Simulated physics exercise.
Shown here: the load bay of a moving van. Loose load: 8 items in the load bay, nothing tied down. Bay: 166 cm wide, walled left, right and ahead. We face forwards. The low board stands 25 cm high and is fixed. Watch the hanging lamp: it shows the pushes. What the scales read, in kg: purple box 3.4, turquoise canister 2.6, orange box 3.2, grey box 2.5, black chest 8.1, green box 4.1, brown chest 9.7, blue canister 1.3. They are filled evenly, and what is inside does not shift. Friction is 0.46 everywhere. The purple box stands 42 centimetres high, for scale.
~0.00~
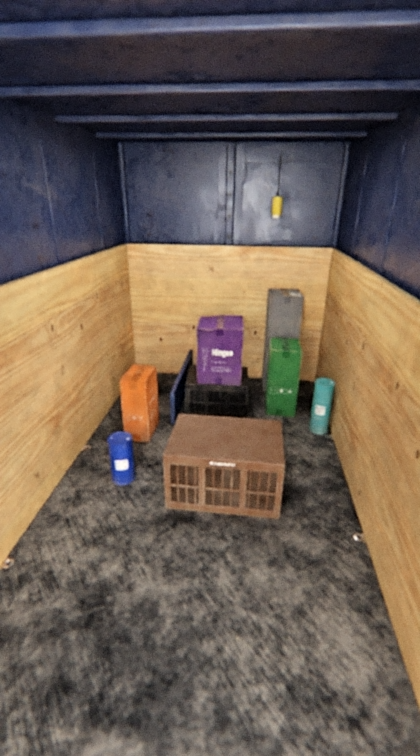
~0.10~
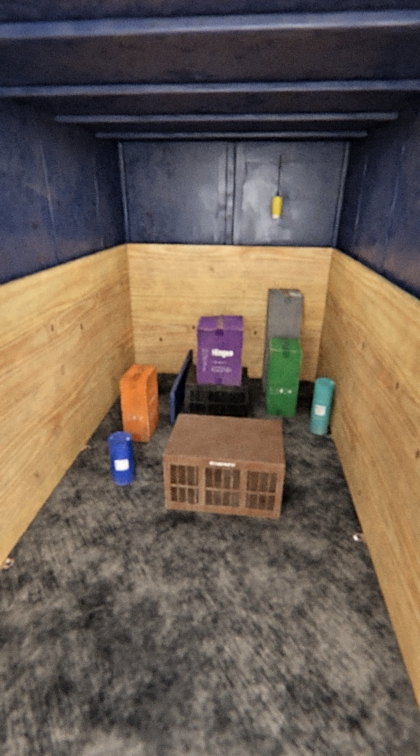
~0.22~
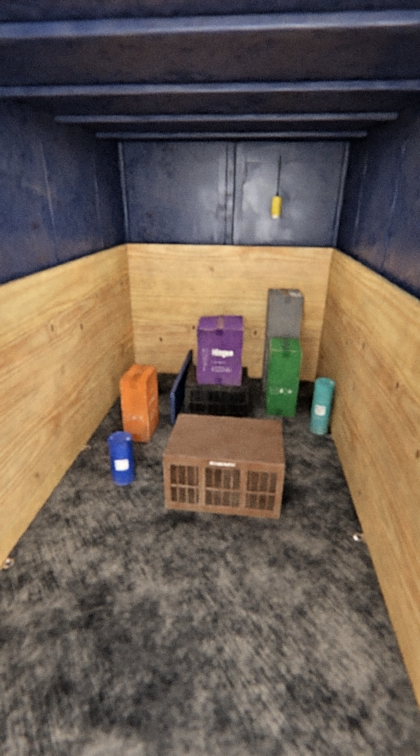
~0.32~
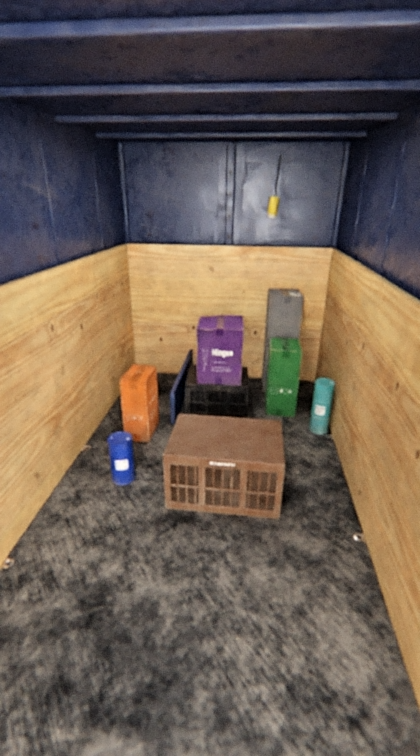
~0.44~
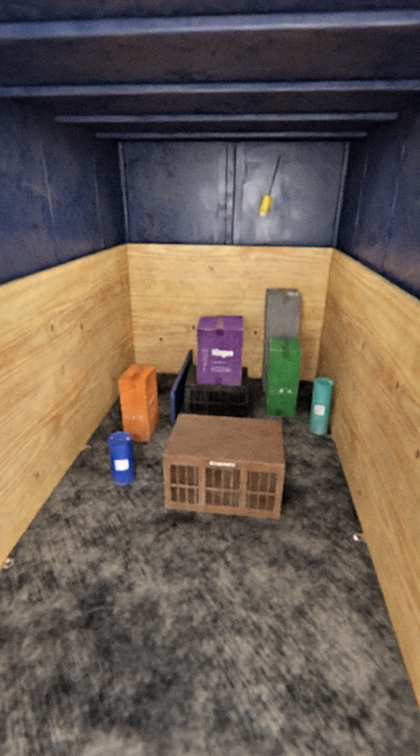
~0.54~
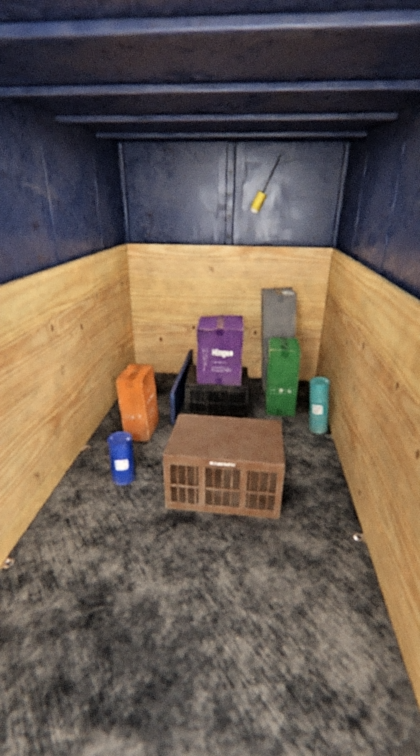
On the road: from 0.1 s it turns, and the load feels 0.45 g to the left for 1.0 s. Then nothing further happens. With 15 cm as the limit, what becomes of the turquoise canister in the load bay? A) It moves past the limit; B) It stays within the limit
Option A: It moves past the limit.
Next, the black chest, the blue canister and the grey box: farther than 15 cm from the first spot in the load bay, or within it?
Here is how it goes: The black chest remains near its start; next, the blue canister remains near its start; last, the grey box moves off.
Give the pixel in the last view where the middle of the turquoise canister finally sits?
Rest point: Near (265, 418).
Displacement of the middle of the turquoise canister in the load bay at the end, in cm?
Start to finish, roughly 40 cm.
After 0.74 s, force 0.45 g left; turquoise canister leaning 29° near (307, 404); grey box leaning 16°; orange box leaning 16°.
After 0.84 s, force 0.45 g left; turquoise canister leaning 58° near (293, 409); grey box leaning 28°; orange box leaning 30°.
After 0.94 s, force 0.30 g left; turquoise canister on its side near (276, 419); grey box leaning 46°; orange box leaning 34°.
After 1.04 s, force 0.11 g left; turquoise canister on its side near (268, 418); grey box leaning 69°; orange box leaning 34°.
At rest (1.7 s), tipped over in the load bay, turquoise canister and grey box; the other 6 in place, give or take 15 cm. In the last view, turquoise canister near (265, 418).
